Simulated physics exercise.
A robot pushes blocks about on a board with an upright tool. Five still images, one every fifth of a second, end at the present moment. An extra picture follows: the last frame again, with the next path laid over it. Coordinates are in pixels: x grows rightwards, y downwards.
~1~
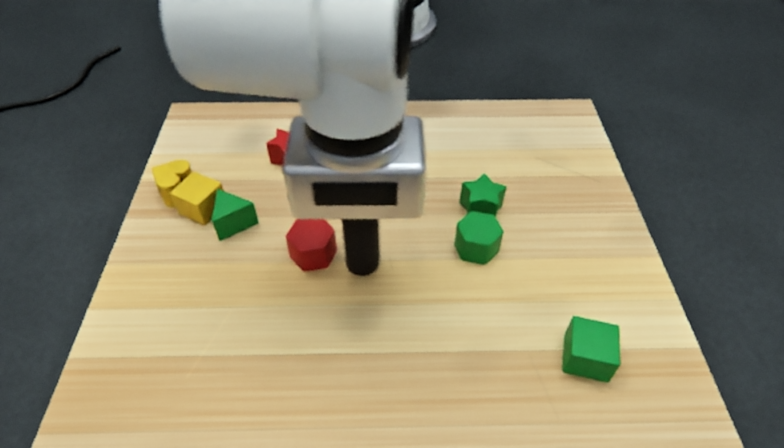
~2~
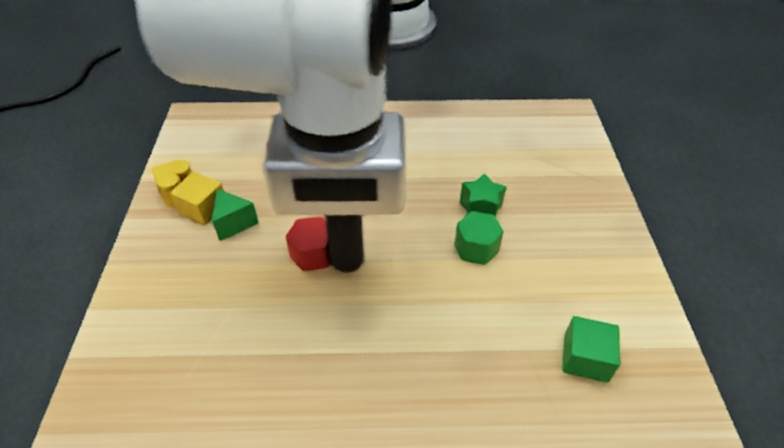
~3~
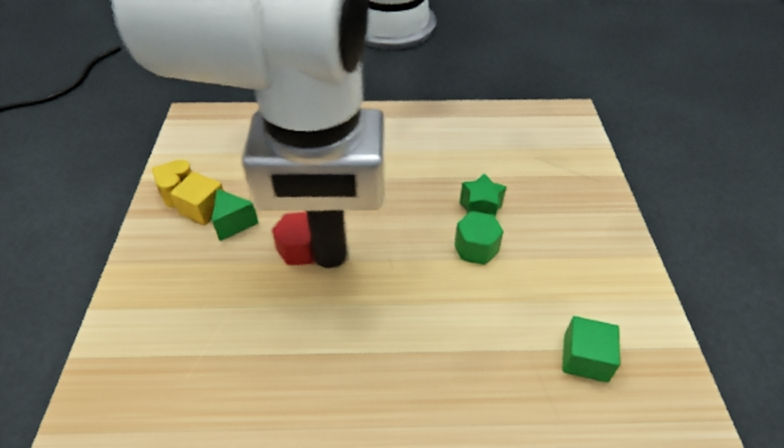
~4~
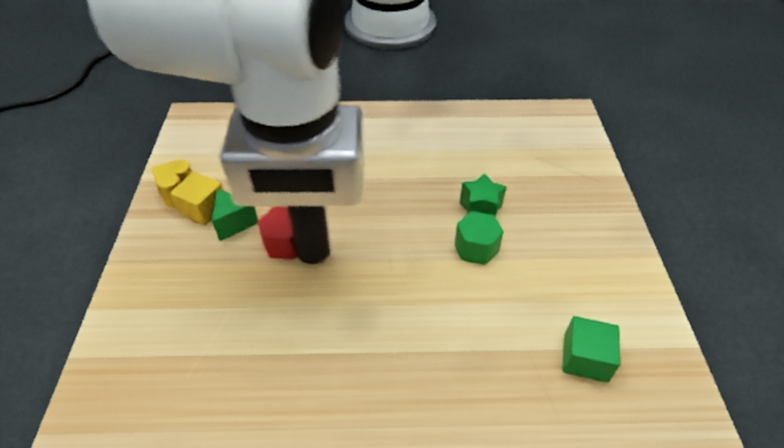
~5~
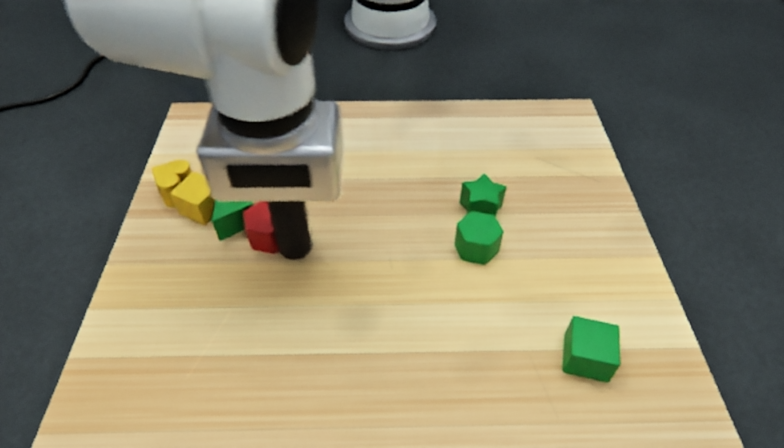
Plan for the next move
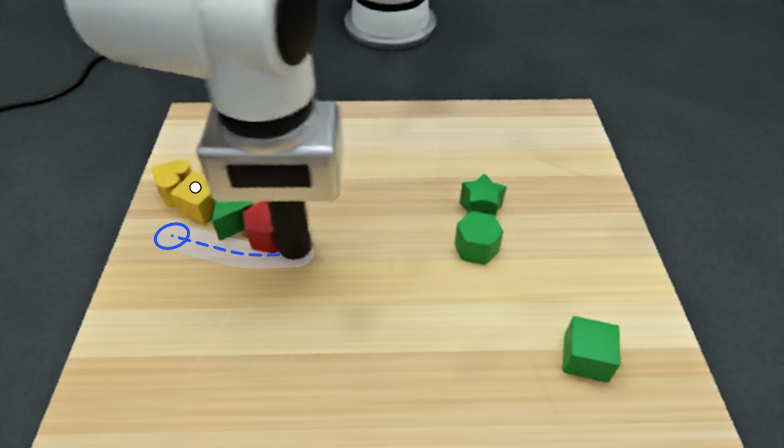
A white robot arm with an upright black tool pushed a red hexagon left across a wooden board, bringing it up beside a green triangle near two yellow blocks, while the green blocks stayed still.
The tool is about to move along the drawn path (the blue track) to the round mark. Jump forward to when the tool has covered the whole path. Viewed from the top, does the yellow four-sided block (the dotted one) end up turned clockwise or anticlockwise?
Viewed from above, counterclockwise.
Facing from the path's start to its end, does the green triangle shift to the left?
My answer is no.
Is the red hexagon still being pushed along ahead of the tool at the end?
No - that is not the case.
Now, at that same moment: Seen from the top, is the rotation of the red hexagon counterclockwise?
No - that is not the case.
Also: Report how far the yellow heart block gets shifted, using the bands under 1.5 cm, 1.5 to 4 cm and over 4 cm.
Moves under 1.5 cm.
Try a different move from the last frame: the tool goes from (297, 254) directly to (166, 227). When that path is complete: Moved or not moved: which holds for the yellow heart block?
That block ends up displaced.
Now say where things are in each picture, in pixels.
Lower end of the tool at (363, 263), tops of blocks, yellow heart block at (169, 172), yellow four-sided block at (195, 187), green triangle at (228, 204), red hexagon at (310, 233), in the first picture.
Tool at (347, 259), blocks as before, in the second picture.
Tool at (331, 255), red hexagon at (296, 228), in the third picture.
Tool at (314, 251), red hexagon at (281, 222), in the fourth picture.
Tool at (296, 247), yellow heart block at (169, 172), yellow four-sided block at (195, 187), green triangle at (228, 204), red hexagon at (266, 216), in the fifth picture.
The drawn path runs from (297, 254) through (252, 255) and (211, 246) to (172, 236); the dot is on the yellow four-sided block.
What follows on the original path. One third of the way, tool at (249, 248); yellow heart block at (167, 171); yellow four-sided block at (192, 184), turned 20° anticlockwise; green triangle at (223, 185); red hexagon at (236, 207), turned 35° clockwise.
Two thirds of the way, tool at (207, 239); yellow heart block at (167, 171); yellow four-sided block at (192, 184), turned 20° anticlockwise; green triangle at (227, 176); red hexagon at (228, 201), turned 65° clockwise.
At the end, tool at (169, 229); yellow heart block at (167, 171); yellow four-sided block at (192, 184), turned 20° anticlockwise; green triangle at (227, 176); red hexagon at (228, 201), turned 65° clockwise.
